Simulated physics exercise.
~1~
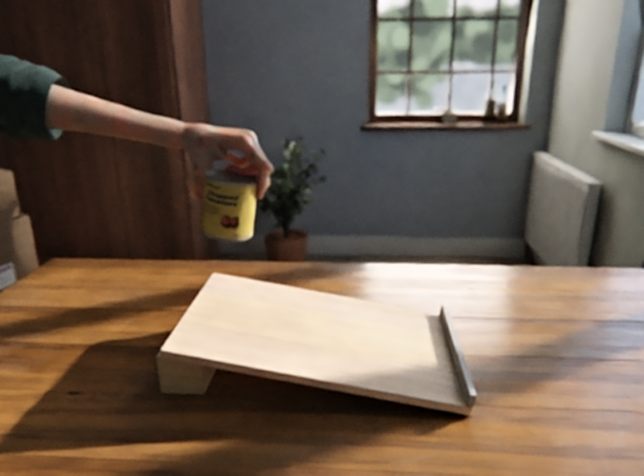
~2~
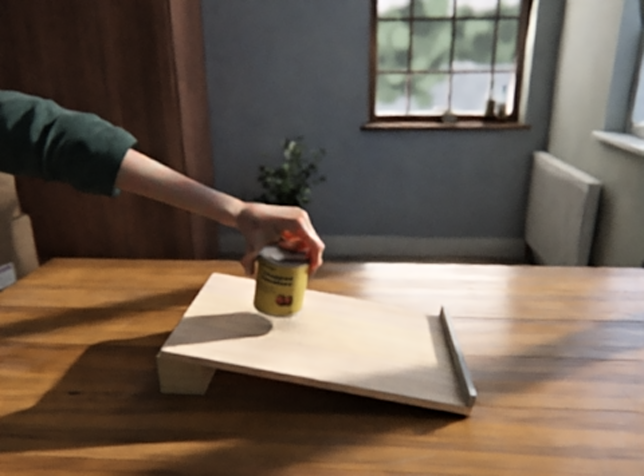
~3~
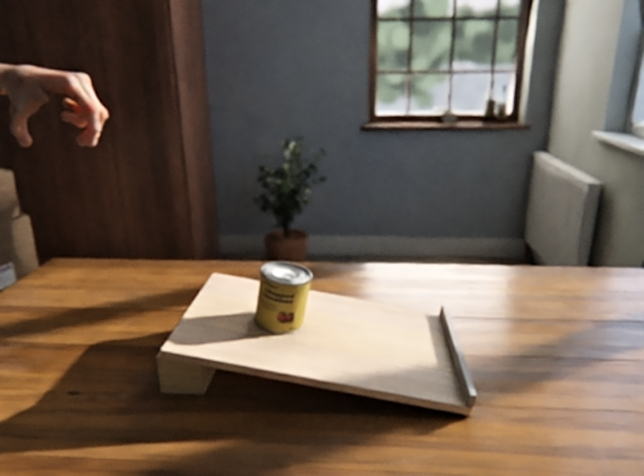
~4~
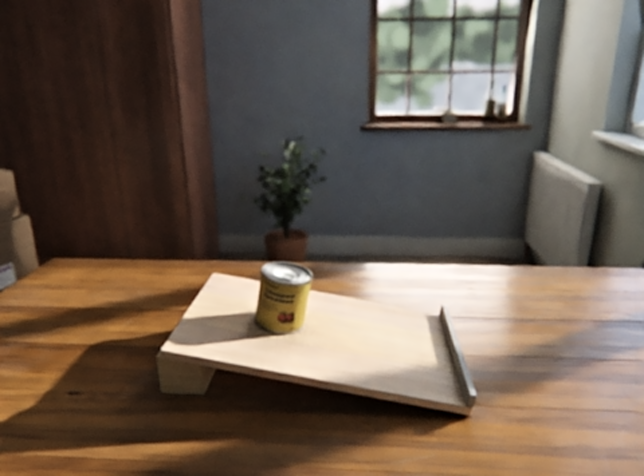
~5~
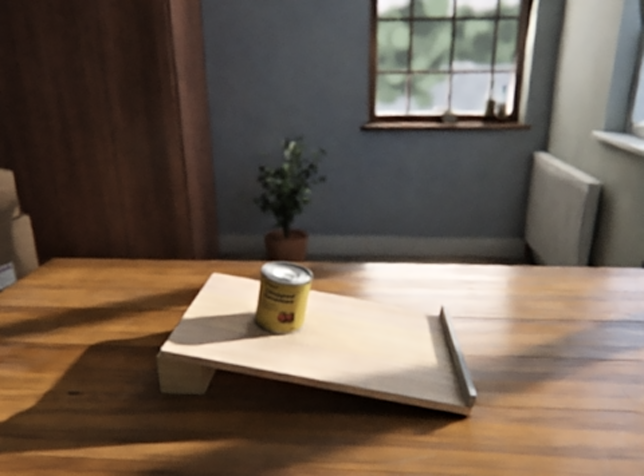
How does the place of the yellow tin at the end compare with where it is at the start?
At the start the yellow tin is held in the air above the table, toward the left. At the end it is lower and farther to the right, standing on the sloping board.
